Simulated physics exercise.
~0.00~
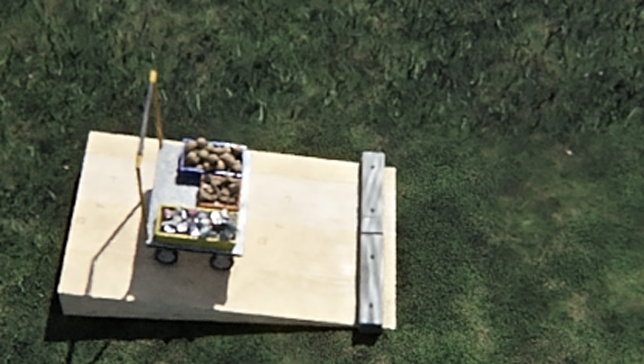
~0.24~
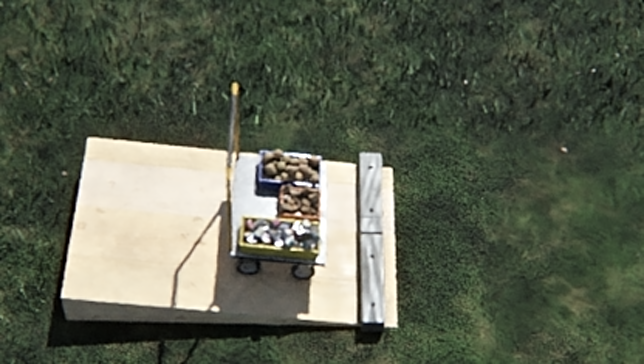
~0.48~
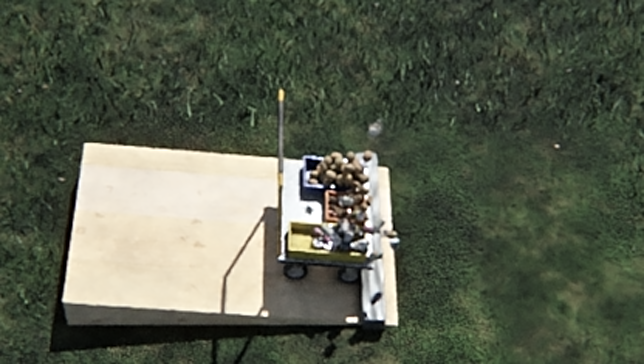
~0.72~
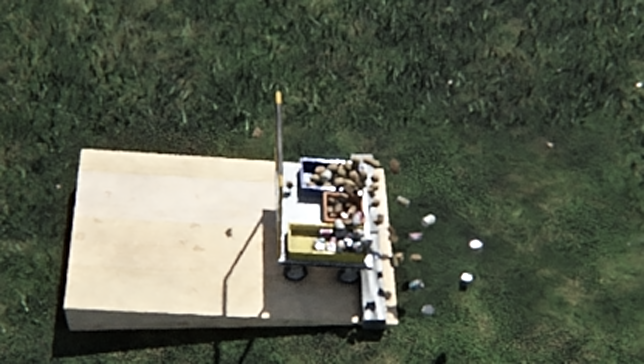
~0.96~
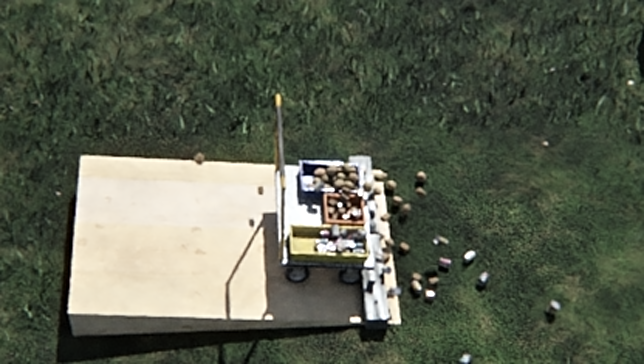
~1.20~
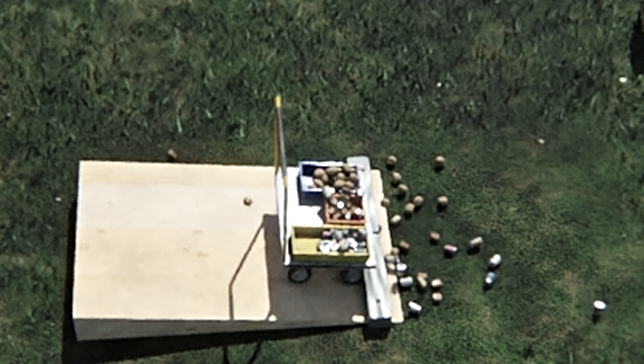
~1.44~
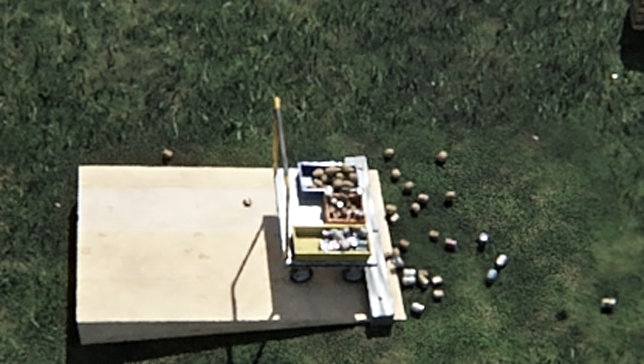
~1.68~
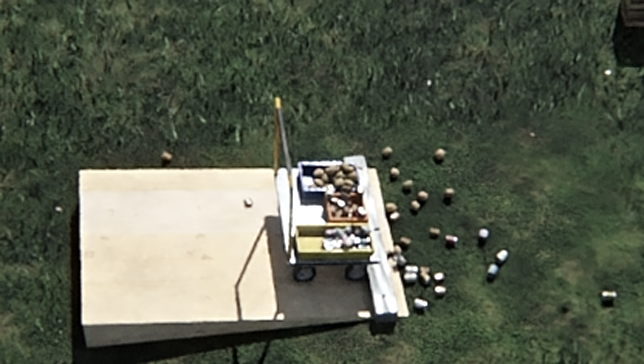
On a pale wooden ramp over grass, a goods trolley carrying blue, orange and yellow boxes of loose items rolls right and stops abruptly at a low step. Pieces fly out over the edge and scatter on the grass, while the boxes stay on the deck, still partly filled.
